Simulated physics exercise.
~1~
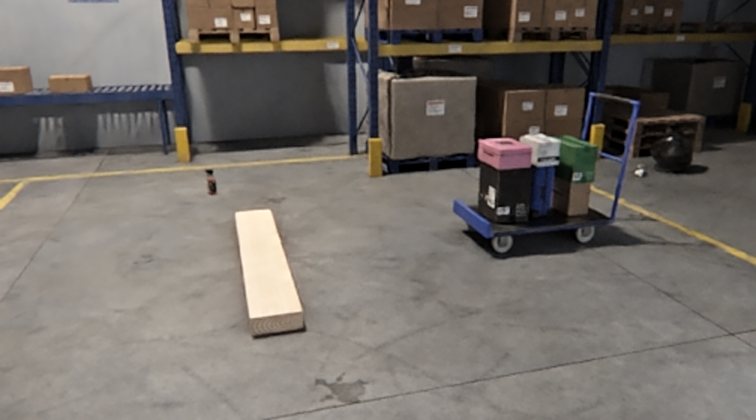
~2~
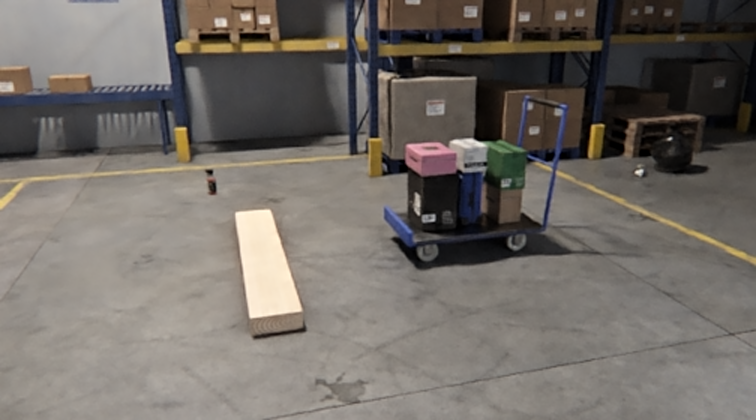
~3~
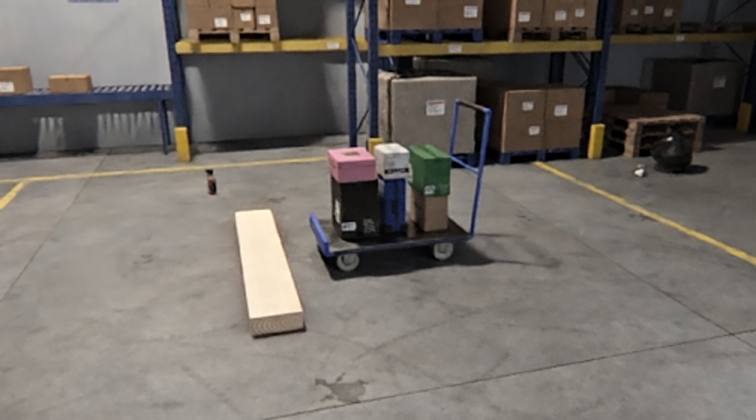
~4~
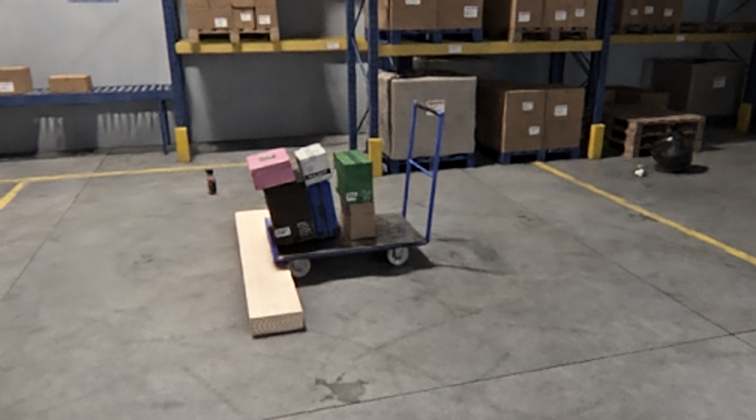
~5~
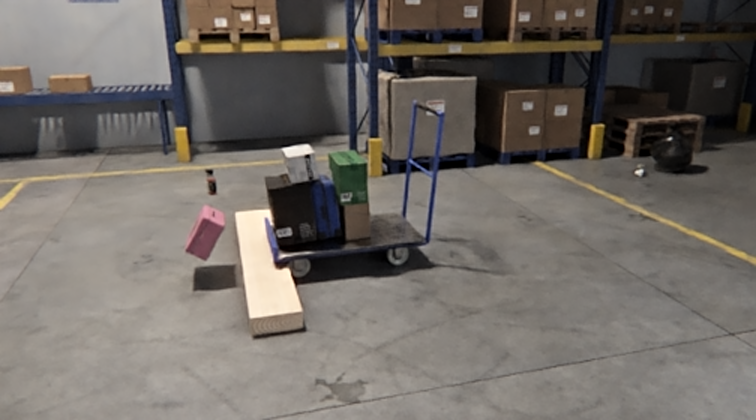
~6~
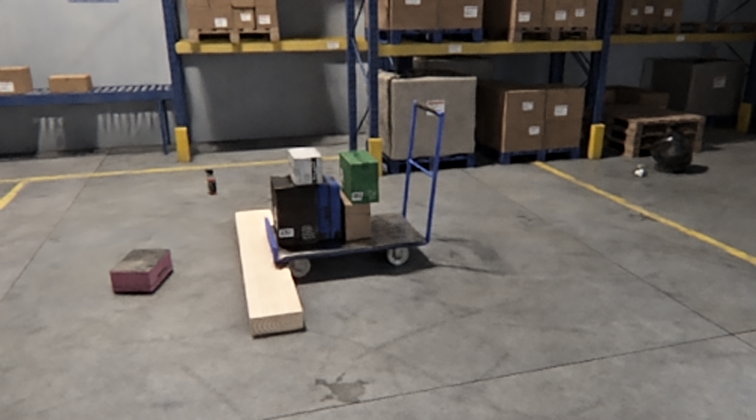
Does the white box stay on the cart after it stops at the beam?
Yes, the white box tips and turns over but stays on the cart, ending up on top of the other items.
